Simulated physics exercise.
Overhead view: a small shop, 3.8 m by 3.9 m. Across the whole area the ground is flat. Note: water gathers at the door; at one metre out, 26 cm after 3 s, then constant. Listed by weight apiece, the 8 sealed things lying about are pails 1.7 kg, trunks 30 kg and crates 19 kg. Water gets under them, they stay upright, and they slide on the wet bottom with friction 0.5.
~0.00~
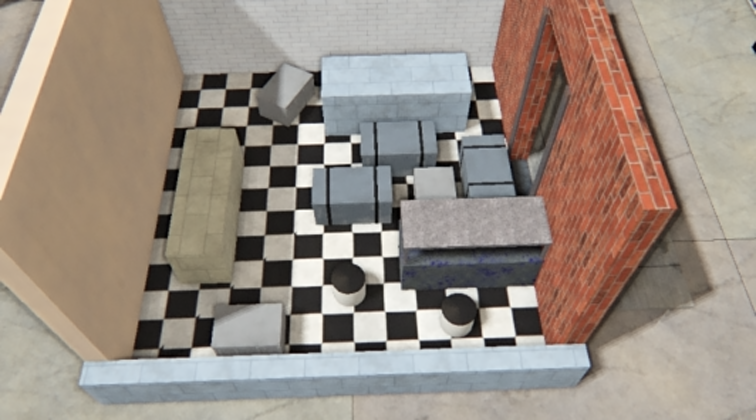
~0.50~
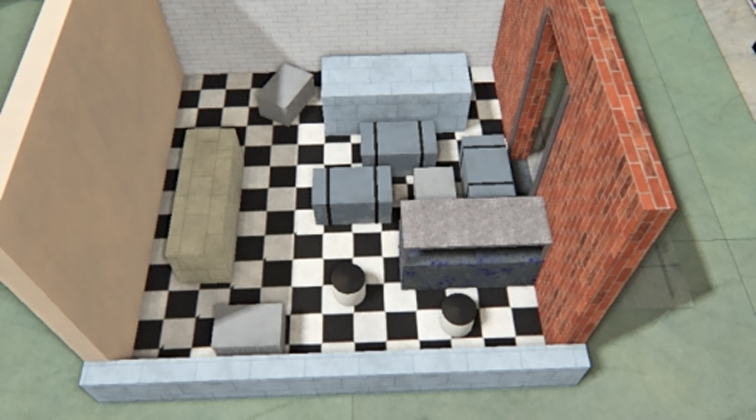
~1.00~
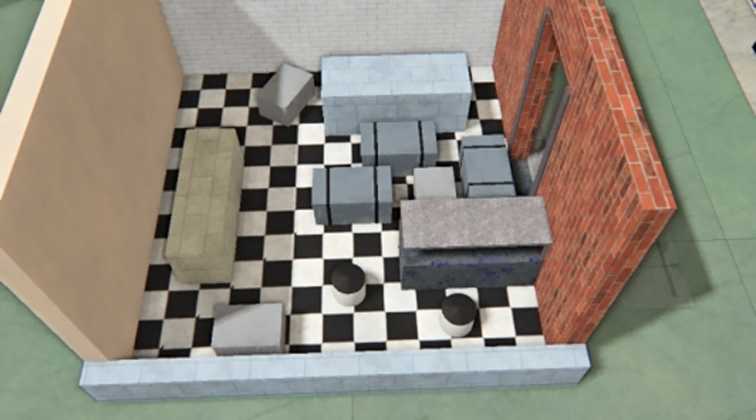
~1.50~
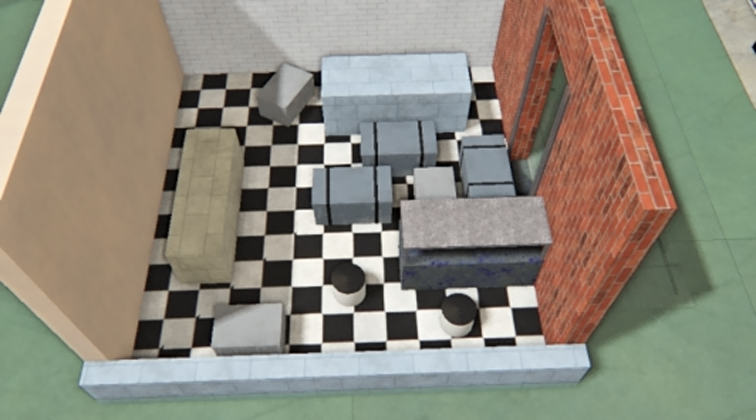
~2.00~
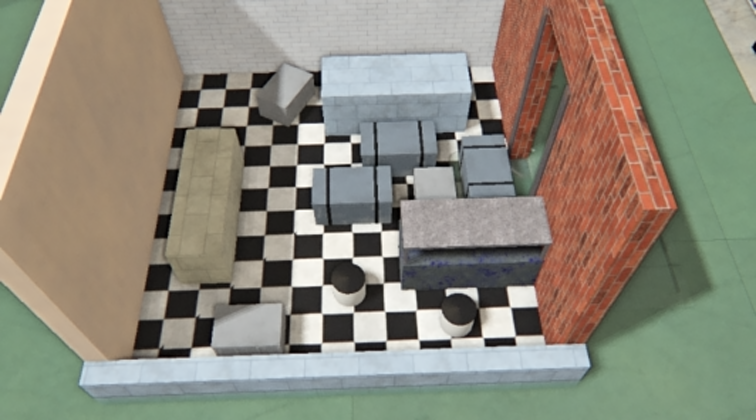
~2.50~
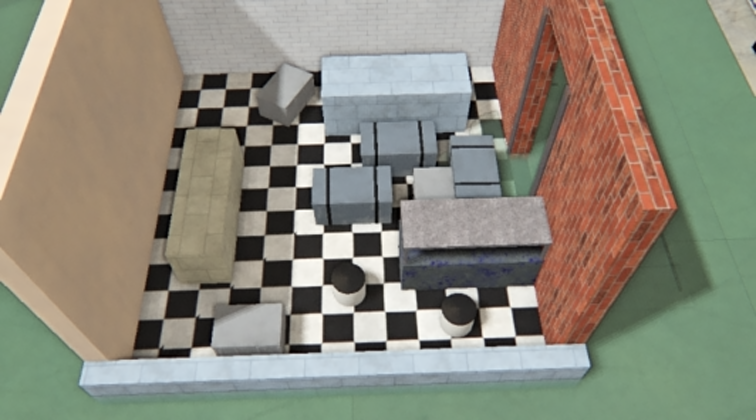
In a small shop with a checkered floor, the ground outside changed from grey to green, and later a blue-grey box near the doorway in the brick wall slid slightly left while everything else stayed put.
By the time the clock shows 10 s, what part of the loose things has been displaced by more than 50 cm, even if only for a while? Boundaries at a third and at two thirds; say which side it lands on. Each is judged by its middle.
It lands on or past two thirds.
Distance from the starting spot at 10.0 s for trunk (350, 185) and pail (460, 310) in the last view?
Shifts: 140 cm / 60 cm.
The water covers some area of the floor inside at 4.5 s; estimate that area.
That flooded area is roughly 6.0 m2.
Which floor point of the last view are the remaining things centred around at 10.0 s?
Roughly at (329, 238).
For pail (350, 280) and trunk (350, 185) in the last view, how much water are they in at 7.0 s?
I'd estimate 3 cm for the first and 12 cm for the second.
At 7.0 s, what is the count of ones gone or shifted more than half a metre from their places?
The number I get is 5.
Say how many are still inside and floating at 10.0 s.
Total: 6.
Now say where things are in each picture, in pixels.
The first picture shows a trunk at (488, 165), on the bottom; a crate at (436, 191), on the bottom; 0.0 m2 under water; 0 of 8 have shifted.
The second picture shows a trunk at (488, 165), on the bottom; a crate at (436, 191) rests on the ground; water covers 0.0 m2; 0 of 8 have shifted.
The third picture shows a trunk at (488, 165) rests on the ground; a crate at (436, 191), on the bottom; water covers 0.0 m2; 0 of 8 have shifted.
The fourth picture shows a trunk at (488, 165) rests on the ground; a crate at (436, 191), on the bottom; water covers 0.0 m2; 0 of 8 have shifted.
The fifth picture shows a trunk at (488, 165), on the bottom; a crate at (436, 191) rests on the ground; water covers 0.1 m2; 0 of 8 have shifted.
The sixth picture shows a trunk at (475, 165), on the bottom, 13 cm from its start; a crate at (435, 191) rests on the ground; 0.5 m2 under water; 1 of 8 have shifted.
After 3.5 s 0 of 8 are over 50 cm from their spots; 0 afloat.
After 4.5 s 1 of 8 are over 50 cm from their spots; 2 afloat.
After 7.0 s 5 of 8 are over 50 cm from their spots; 4 afloat.
After 10.0 s 7 of 8 are over 50 cm from their spots, and 7 have been at some point; 6 afloat.
